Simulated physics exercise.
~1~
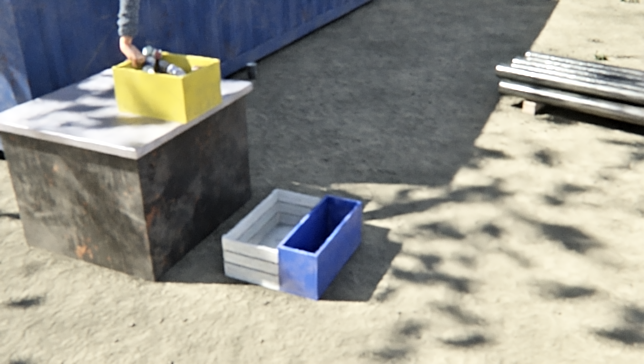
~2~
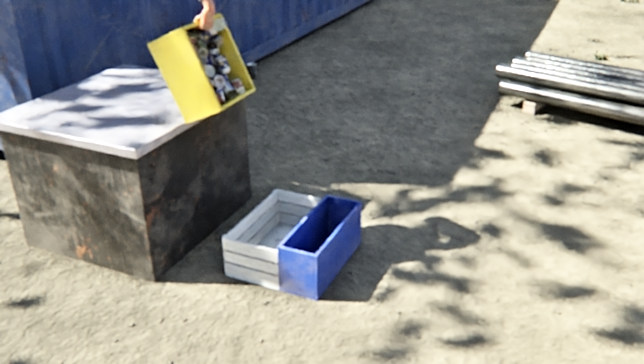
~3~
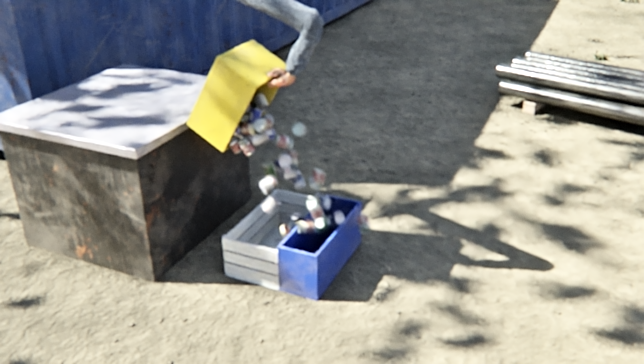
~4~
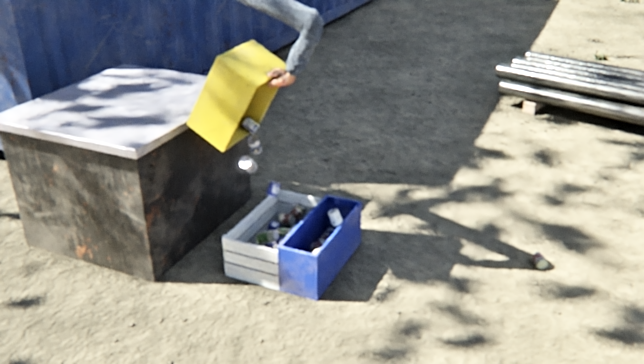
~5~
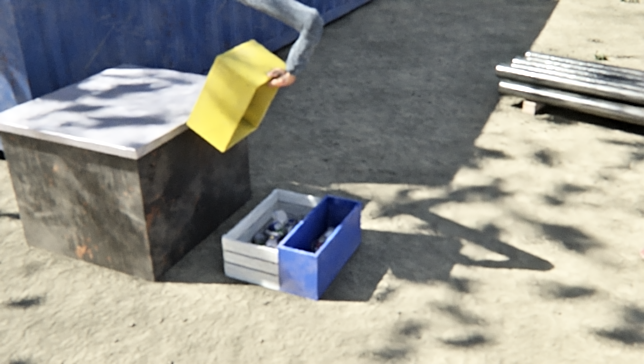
At the end of a bench outdoors, a hand lifted a yellow box and tipped it steeply, spilling small tins into the white and blue bins below, with one landing on the ground beyond, and the emptied box stayed held over them.
